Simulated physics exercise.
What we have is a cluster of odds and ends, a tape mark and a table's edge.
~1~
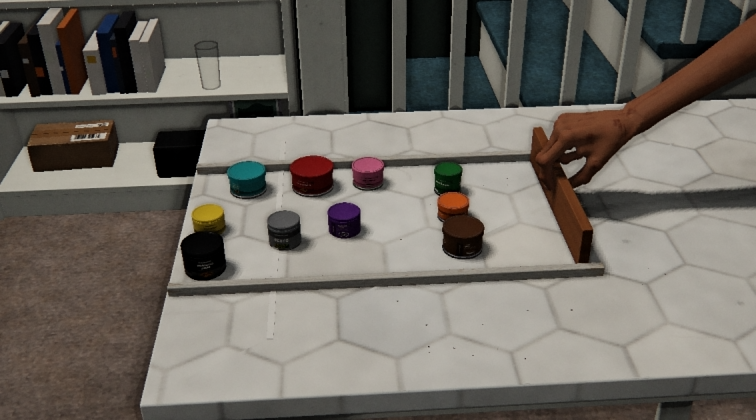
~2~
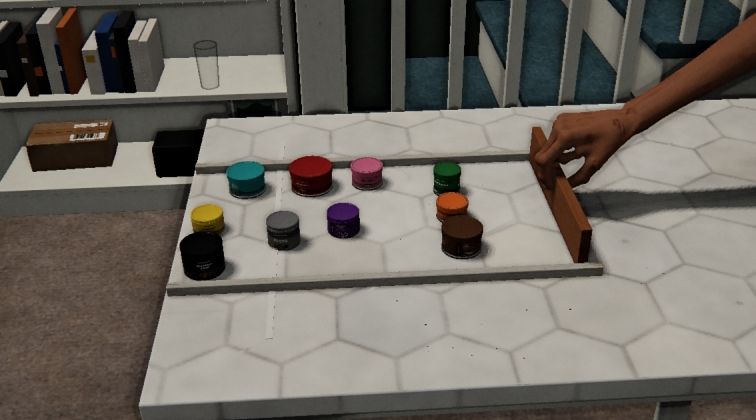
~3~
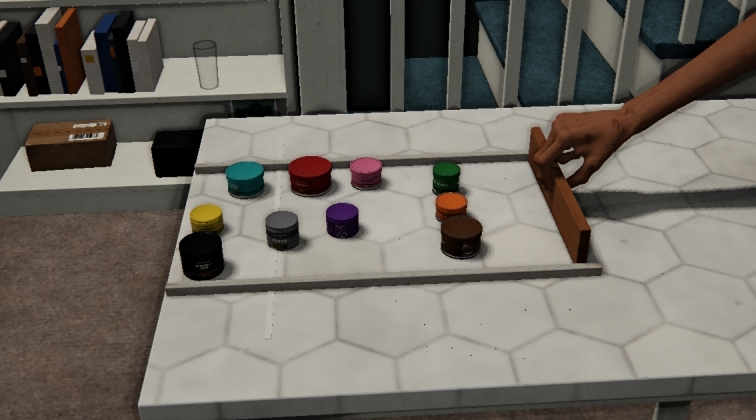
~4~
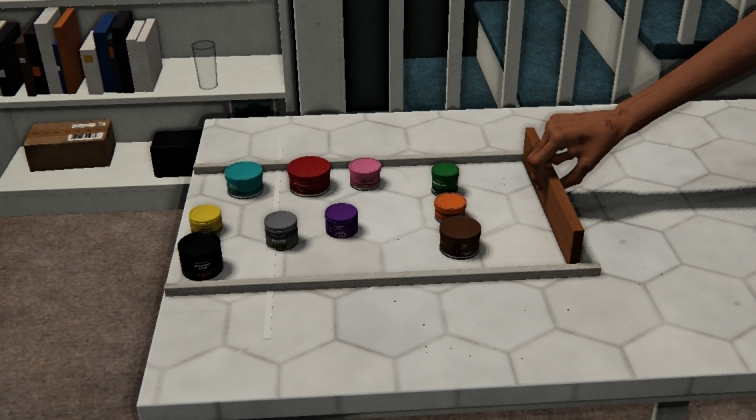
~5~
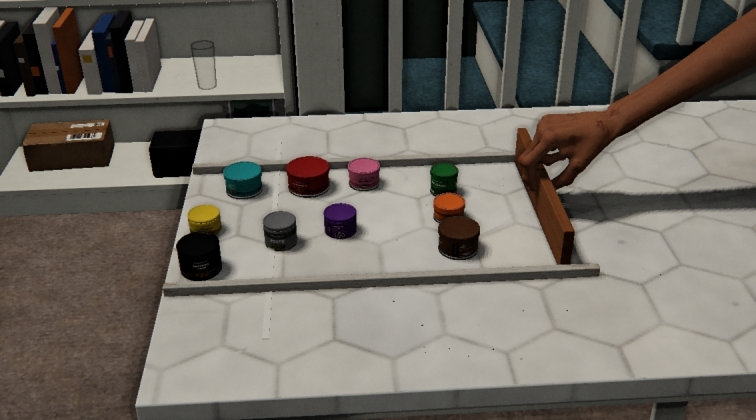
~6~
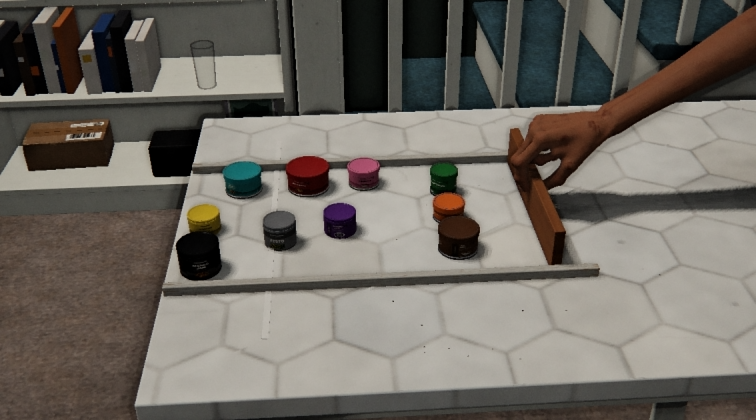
We see small, round, colourful tubs sitting still on a hexagon-patterned tabletop between two rails, while a hand at the right holds a brown wooden board upright and then slides it a short way left toward them.
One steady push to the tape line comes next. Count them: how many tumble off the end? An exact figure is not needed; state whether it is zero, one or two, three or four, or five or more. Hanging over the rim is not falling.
Honestly, the push sends none of them over the end.
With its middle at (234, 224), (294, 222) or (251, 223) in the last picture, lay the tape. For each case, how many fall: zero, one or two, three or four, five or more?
In order: Just one or two, not one, either one or two.
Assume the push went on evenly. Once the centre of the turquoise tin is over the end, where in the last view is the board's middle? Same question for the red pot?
The turquoise tin gives roughly (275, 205), the red pot roughly (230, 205).
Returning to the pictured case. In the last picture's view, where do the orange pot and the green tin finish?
The orange pot at (258, 212), the green tin at (261, 189).
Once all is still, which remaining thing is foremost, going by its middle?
That one is the turquoise tin.
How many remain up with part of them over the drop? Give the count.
That'd be 1.
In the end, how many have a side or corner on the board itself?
That comes to 5.
Soon after, none off yet; yellow tub at rest near (204, 221); black tub at rest near (199, 256); turquoise tin at rest near (243, 180).
At rest, the number that fall off is zero.
